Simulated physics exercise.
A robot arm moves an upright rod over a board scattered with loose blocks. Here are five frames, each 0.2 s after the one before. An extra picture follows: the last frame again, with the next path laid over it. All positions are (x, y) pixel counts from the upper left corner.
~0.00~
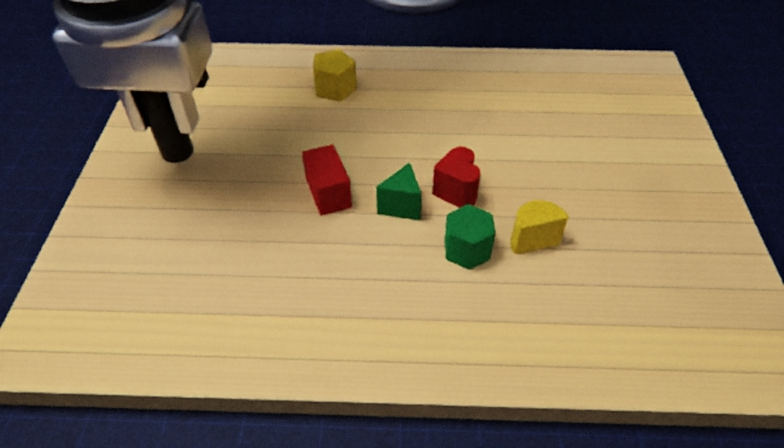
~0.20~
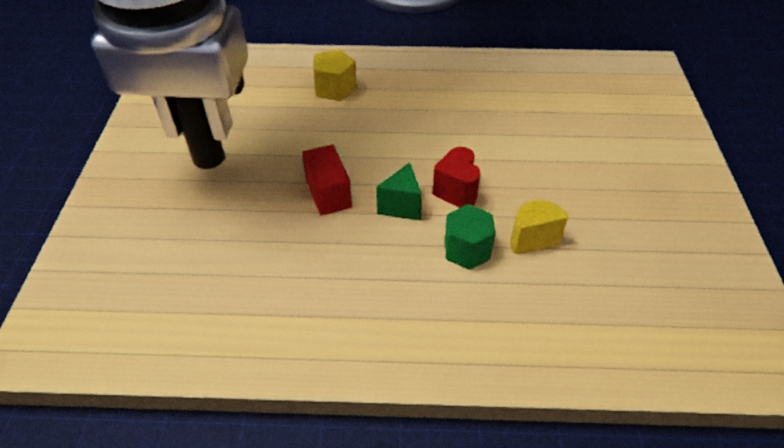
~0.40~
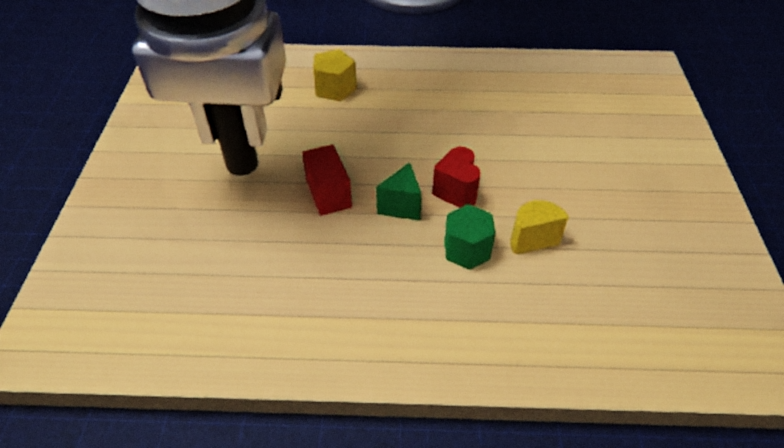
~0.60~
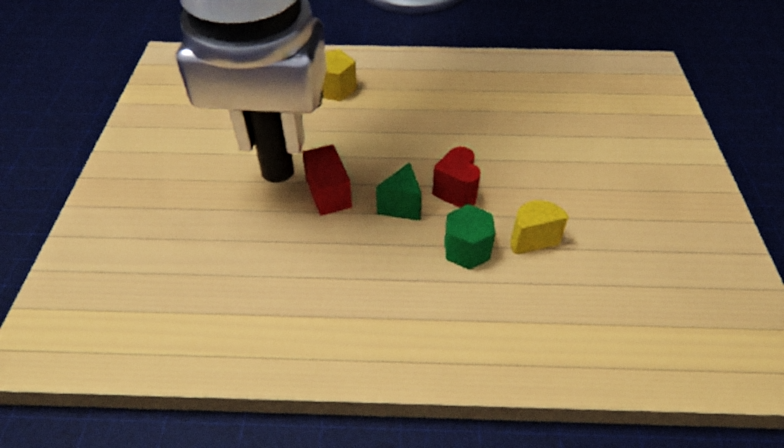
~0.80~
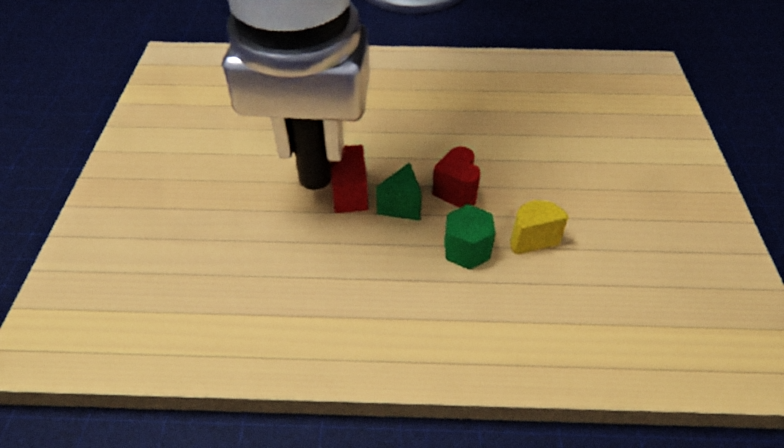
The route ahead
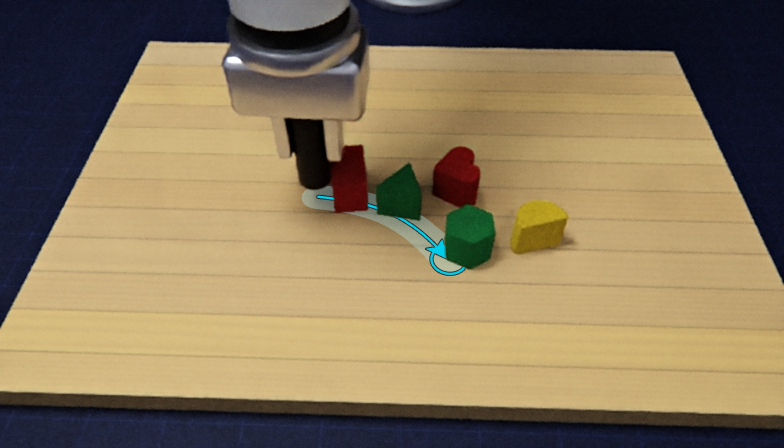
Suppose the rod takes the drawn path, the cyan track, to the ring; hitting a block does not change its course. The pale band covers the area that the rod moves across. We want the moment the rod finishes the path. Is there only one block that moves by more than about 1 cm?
That would be a no.
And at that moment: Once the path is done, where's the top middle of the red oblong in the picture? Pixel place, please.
It ends at (393, 157).
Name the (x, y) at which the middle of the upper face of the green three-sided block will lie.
Roughly at (448, 191).
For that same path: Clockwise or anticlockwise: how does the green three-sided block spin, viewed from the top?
The block turns counter-clockwise.
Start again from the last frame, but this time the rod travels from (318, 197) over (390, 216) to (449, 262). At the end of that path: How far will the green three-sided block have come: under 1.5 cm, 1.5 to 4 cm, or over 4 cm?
Band: 1.5 to 4 cm.
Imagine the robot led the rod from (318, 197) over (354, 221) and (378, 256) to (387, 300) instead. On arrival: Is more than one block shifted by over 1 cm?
Final answer: No.
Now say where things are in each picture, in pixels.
The first picture shows lower end of the rod at (178, 153), tops of blocks, red oblong at (325, 165), green three-sided block at (402, 180), red heart-shaped block at (460, 164), green six-sided block at (471, 223).
The second picture shows rod at (209, 159), blocks as before.
The third picture shows rod at (243, 165), blocks as before.
The fourth picture shows rod at (278, 172), blocks as before.
The fifth picture shows rod at (316, 179), red oblong at (348, 164), green three-sided block at (402, 180), red heart-shaped block at (460, 164), green six-sided block at (471, 223).
The drawn path runs from (318, 197) through (368, 205) and (413, 226) to (449, 260).
The first path, step by step. One third of the way, rod at (368, 187); red oblong at (389, 159), turned 35° anticlockwise; green three-sided block at (416, 182).
Two thirds of the way, rod at (414, 209); red oblong at (393, 157), turned 50° anticlockwise; green three-sided block at (442, 189), turned 70° anticlockwise.
At the end, rod at (451, 242); red oblong at (393, 157), turned 50° anticlockwise; green three-sided block at (448, 191), turned 80° anticlockwise; red heart-shaped block not moved; green six-sided block at (494, 229).
